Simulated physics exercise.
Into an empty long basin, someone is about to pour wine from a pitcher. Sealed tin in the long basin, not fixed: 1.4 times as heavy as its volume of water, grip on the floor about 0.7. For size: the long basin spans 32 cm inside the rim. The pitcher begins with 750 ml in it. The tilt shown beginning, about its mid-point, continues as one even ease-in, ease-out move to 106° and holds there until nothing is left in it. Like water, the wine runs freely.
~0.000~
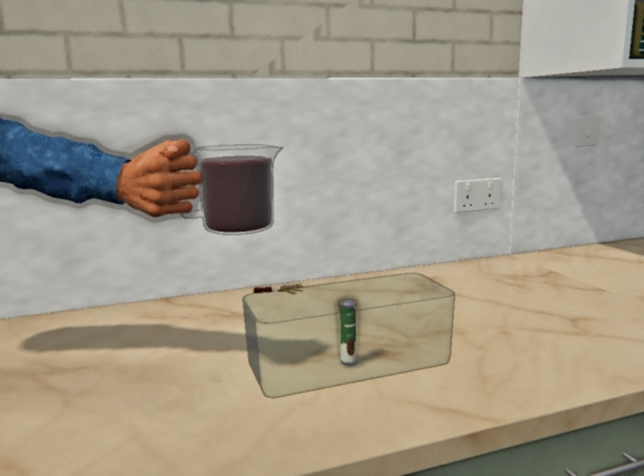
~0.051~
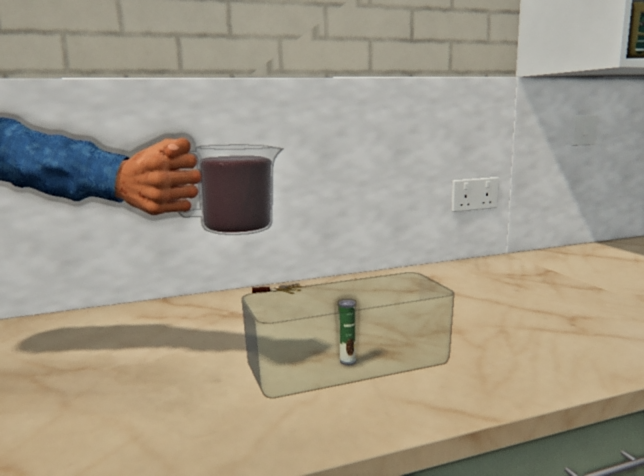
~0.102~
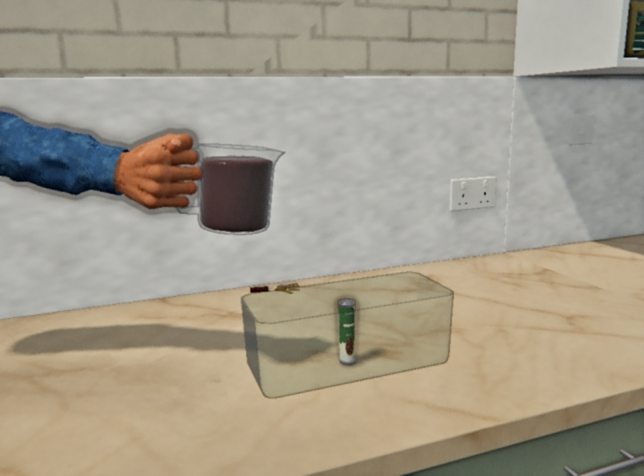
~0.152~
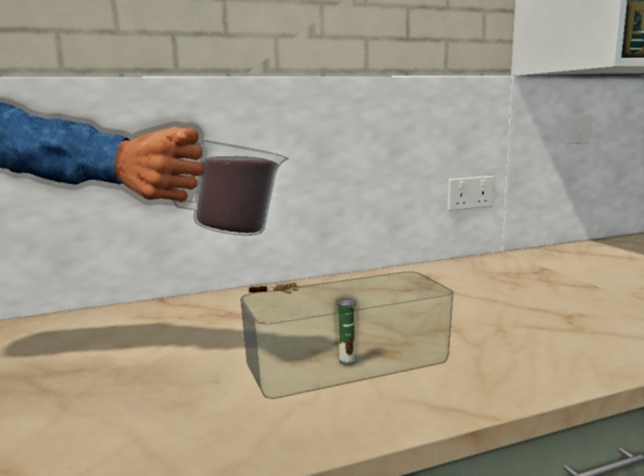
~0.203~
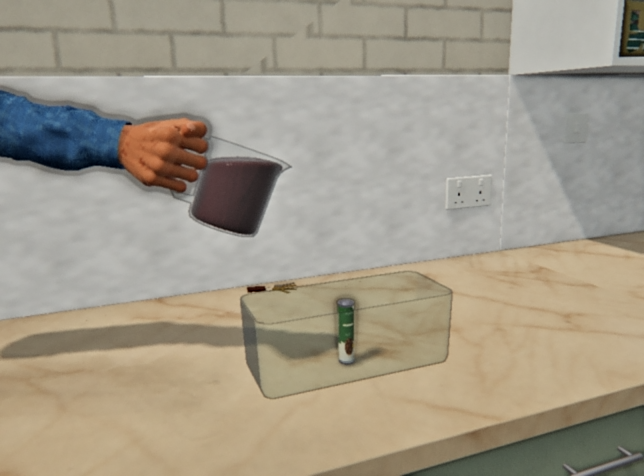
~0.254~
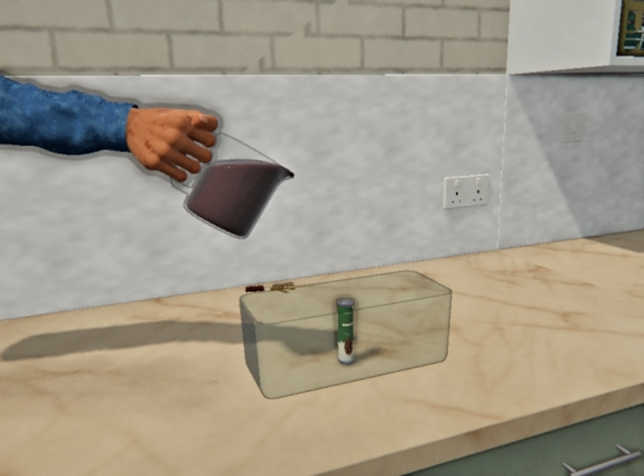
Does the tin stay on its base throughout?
No - it will go down.
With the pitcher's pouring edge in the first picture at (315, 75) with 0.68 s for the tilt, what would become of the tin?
Result: Tin upright.
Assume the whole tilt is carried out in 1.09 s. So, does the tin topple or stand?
The tin tips over.
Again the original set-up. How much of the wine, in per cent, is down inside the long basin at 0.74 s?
The fraction sits near 66 in a hundred.
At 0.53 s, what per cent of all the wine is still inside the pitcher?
At that time about 56 in a hundred parts are still held.
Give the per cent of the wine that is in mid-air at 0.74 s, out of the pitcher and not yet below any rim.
In-air share: About 20 %.
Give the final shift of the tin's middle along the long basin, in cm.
In the end the tin's centre has shifted about 10.0 centimetres.
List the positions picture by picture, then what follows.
It leans 0°; its right rim is at (283, 146); the wine meets the walls at (199, 161) and (271, 158); the long basin's rim runs from (250, 310) to (437, 284); the tin's top is at (348, 306), in the first picture.
It leans 1°; its right rim is at (283, 147); the wine meets the walls at (198, 160) and (270, 158), in the second picture.
It leans 6°; its right rim is at (285, 151); the wine meets the walls at (200, 160) and (272, 159), in the third picture.
It leans 13°; its right rim is at (289, 157); the wine meets the walls at (202, 160) and (275, 160), in the fourth picture.
It leans 22°; its right rim is at (292, 166); the wine meets the walls at (203, 166) and (281, 163), in the fifth picture.
It leans 32°; its right rim is at (294, 177); the wine meets the walls at (195, 180) and (288, 172); 1 per cent is over the edge, in the sixth picture.
By 0.53 s the tilt is 94° and 55 per cent is still to pour; the tin stands where it began.
By 0.74 s the tilt is 106° and 13 per cent is still to pour; the tin stands 4 cm from where it began.
By 0.95 s the tilt is 106° and 2 per cent is still to pour; the tin lies on its side.
By 1.18 s the tilt is 106° and 0 per cent is still to pour; the tin lies on its side.
At rest the tin lies on its side.
